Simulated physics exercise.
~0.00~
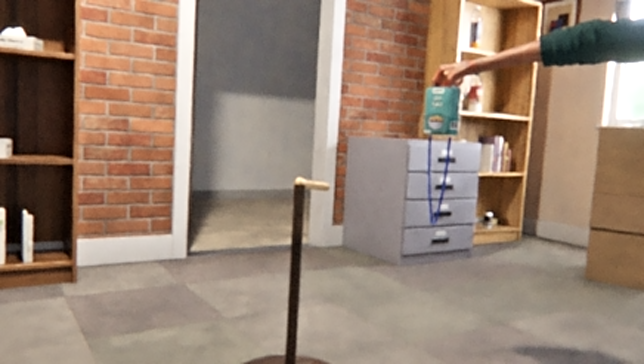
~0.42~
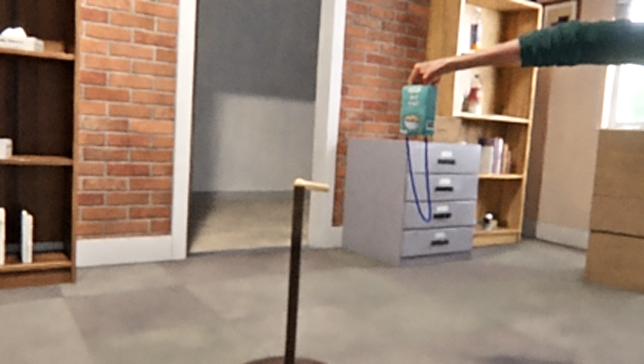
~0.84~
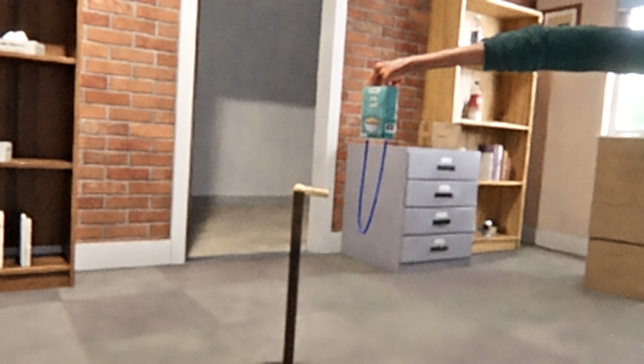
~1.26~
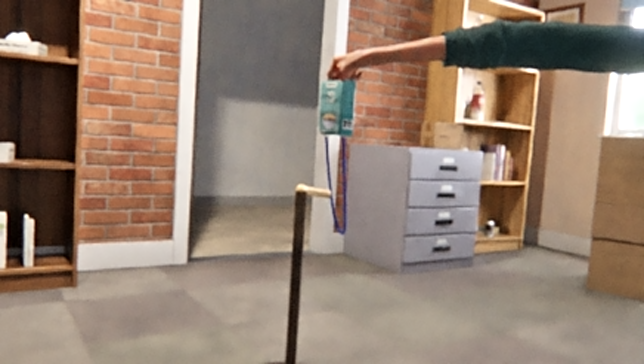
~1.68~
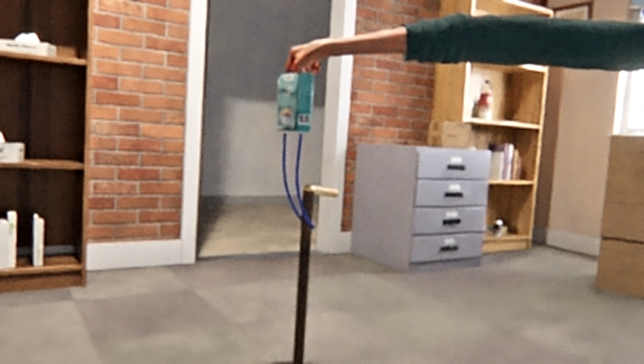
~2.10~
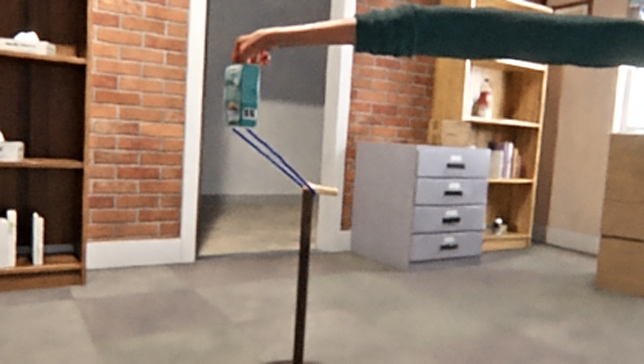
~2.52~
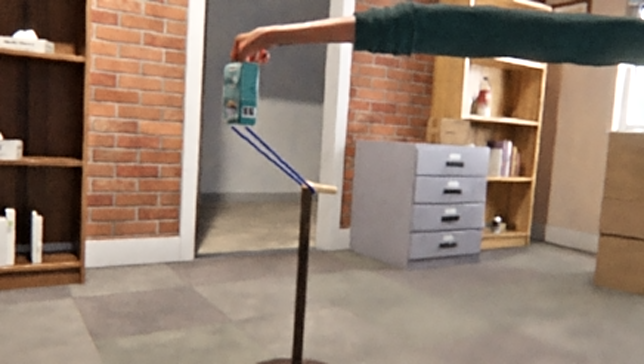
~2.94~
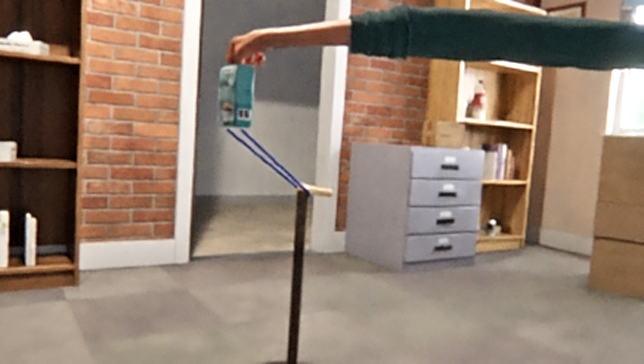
To begin with, a hand in a dark green sleeve holds a turquoise pouch upright in front of a grey drawer cabinet, with a long blue loop hanging beneath it. The arm carries the pouch left across the room toward a dark post with a short hook at its top. The pouch passes above the post while the loop trails below. As the hand continues left, the loop catches on the hook and draws into a taut slant. The hand stops in front of the doorway, still gripping the pouch, which remains snagged by its tight loop.
